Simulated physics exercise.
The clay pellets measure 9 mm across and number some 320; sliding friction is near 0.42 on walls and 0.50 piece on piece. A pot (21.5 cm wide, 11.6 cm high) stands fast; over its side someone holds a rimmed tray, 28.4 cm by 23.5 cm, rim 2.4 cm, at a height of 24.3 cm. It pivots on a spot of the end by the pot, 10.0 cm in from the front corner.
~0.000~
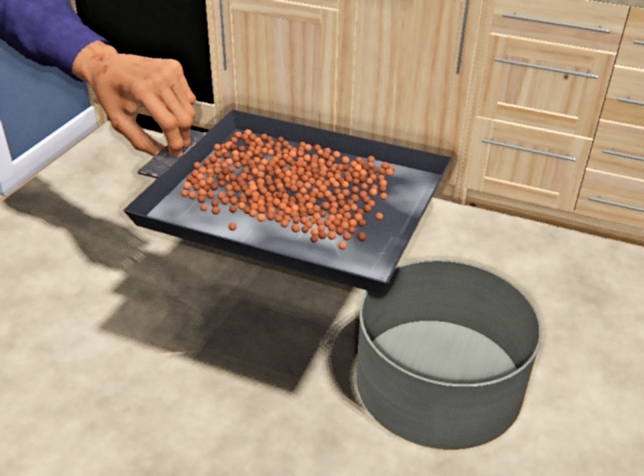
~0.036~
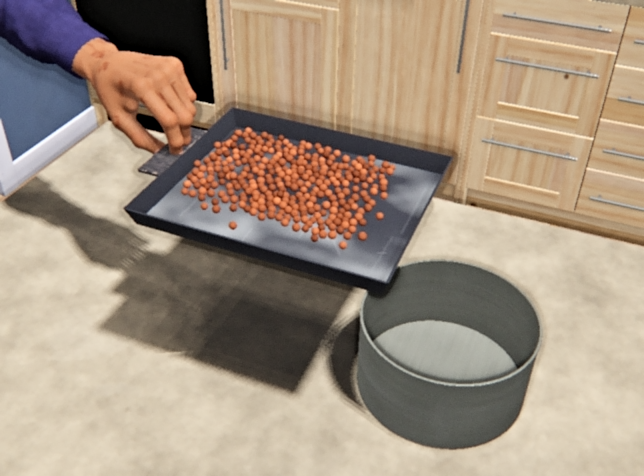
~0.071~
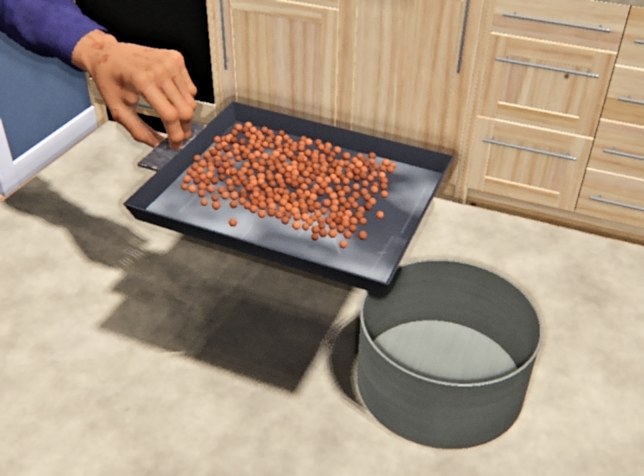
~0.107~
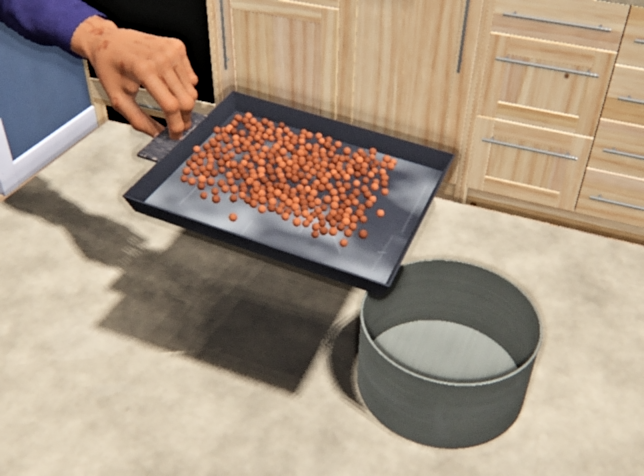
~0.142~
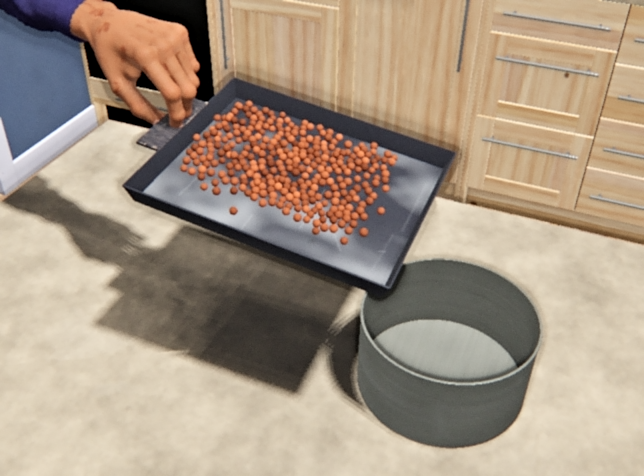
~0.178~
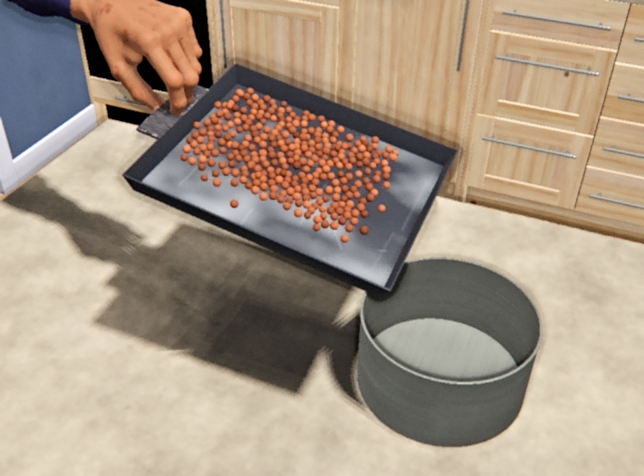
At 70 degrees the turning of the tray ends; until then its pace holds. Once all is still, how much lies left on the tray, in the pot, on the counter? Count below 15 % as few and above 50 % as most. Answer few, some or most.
Tray: Some, pot: Some, counter: Some.
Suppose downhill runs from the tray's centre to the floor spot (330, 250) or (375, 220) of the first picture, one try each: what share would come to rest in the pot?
About 0 and 40 per cent.
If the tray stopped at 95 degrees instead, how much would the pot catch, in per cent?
In that case some 35 per cent.
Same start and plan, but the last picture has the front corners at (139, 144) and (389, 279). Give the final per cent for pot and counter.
Pot 40, counter 30.
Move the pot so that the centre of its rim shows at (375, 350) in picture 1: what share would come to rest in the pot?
About 45 per cent.
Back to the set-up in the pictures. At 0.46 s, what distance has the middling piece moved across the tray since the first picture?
About 4 cm.
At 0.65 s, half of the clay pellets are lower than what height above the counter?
Roughly 26 cm.
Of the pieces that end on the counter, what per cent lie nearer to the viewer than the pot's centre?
Roughly 100 per cent.
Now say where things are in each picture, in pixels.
In the first frame, tray tilt 0 degrees, front corners at (134, 208) and (382, 276); middle of the pieces at (287, 181); pot at (450, 317).
In the second frame, tray tilt 1 degrees, front corners at (134, 206) and (382, 276); middle of the pieces at (287, 179).
In the third frame, tray tilt 2 degrees, front corners at (134, 201) and (383, 277); middle of the pieces at (288, 176).
In the fourth frame, tray tilt 5 degrees, front corners at (133, 194) and (384, 278), lowest corner right front; middle of the pieces at (288, 170).
In the fifth frame, tray tilt 8 degrees, front corners at (133, 183) and (385, 280), lowest corner right front; middle of the pieces at (289, 163).
In the sixth frame, tray tilt 12 degrees, front corners at (133, 173) and (385, 282), lowest corner right front; middle of the pieces at (290, 155); pot at (450, 314). Its pace works out near 100 degrees a second.
After 0.46 s, tilt 41 degrees; the tray holds 100 %, the pot 0 %.
After 0.65 s, tilt 60 degrees; the tray holds 100 %, the pot 0 %.
After 0.96 s, tilt 70 degrees; the tray holds 40 %, the pot 15 %.
In the end, at 2.4 s, tray 35 %, pot 25 %, counter 40 %.
